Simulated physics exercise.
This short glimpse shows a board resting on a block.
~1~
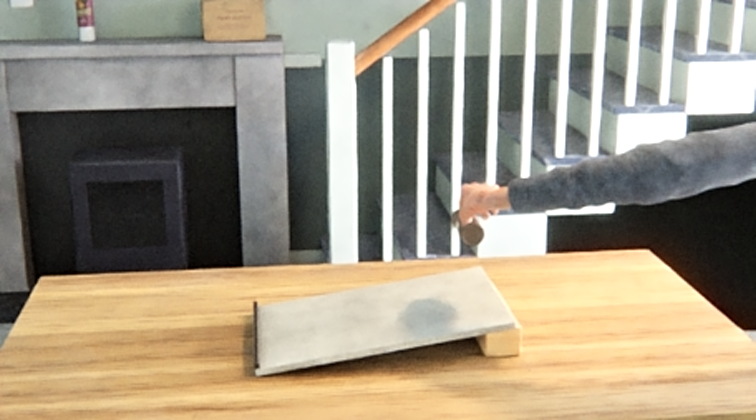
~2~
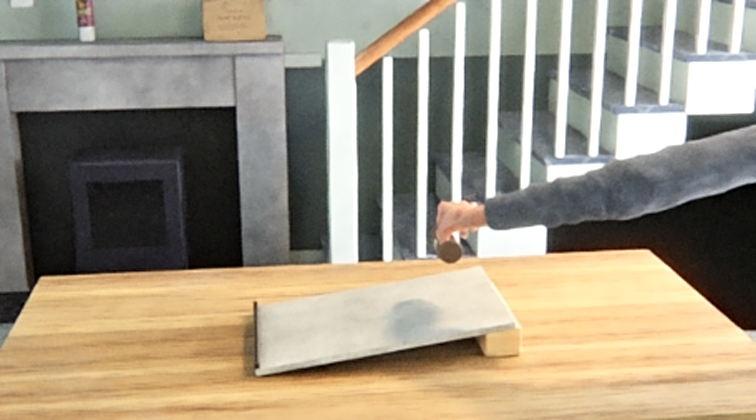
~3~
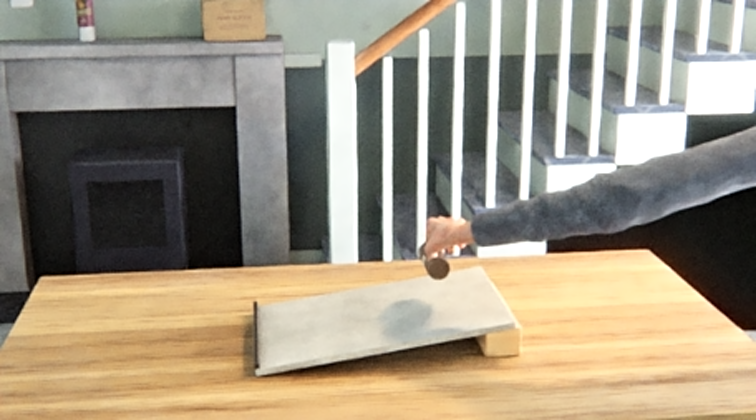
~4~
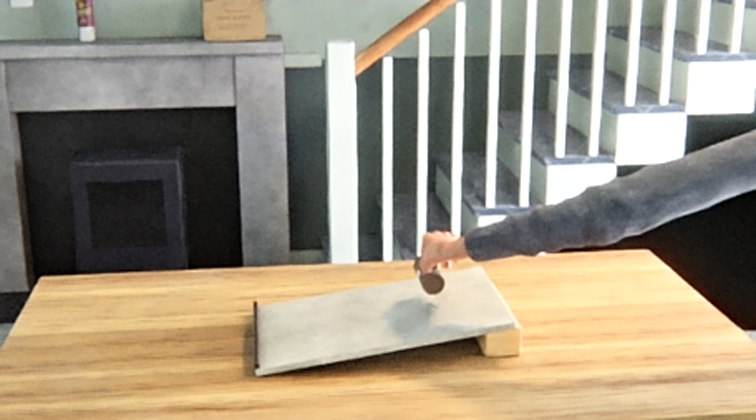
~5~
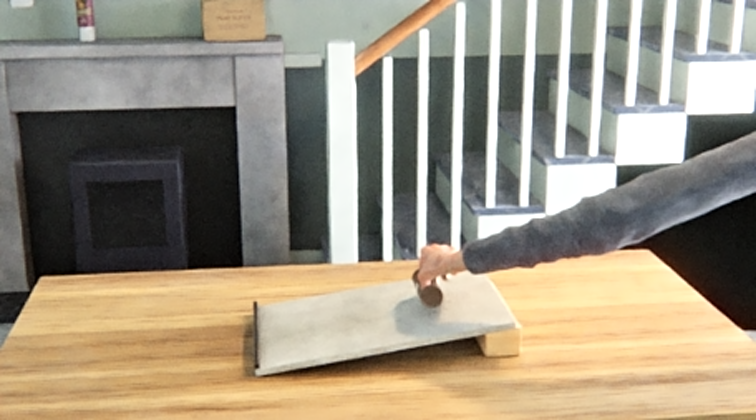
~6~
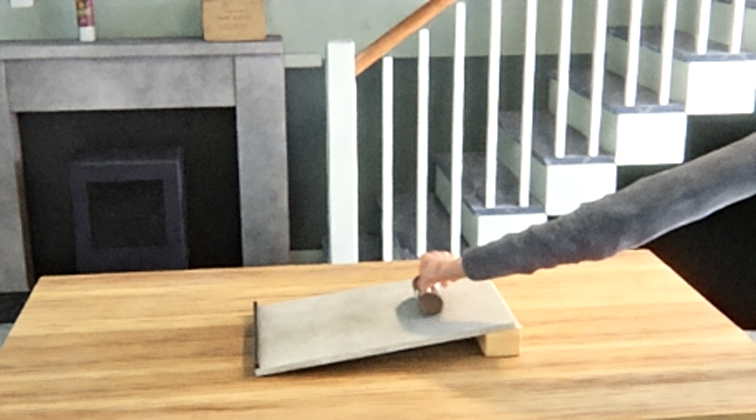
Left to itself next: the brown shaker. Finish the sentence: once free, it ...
Once free, it heads down the board.
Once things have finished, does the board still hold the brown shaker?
Watch the brown shaker: It stays aboard.
Then, 0.50 s on from there, brown shaker shifted about its own width near (400, 299).
Then, 0.80 s on from there, brown shaker shifted well along near (343, 309).
Then, 1.00 s on from there, brown shaker shifted well along near (288, 319).
Then, 1.40 s on from there, brown shaker shifted well along near (268, 323).
In the end, moved from the start, brown shaker. At the end, from the last picture's camera, brown shaker near (268, 323). The brown shaker runs down the board.
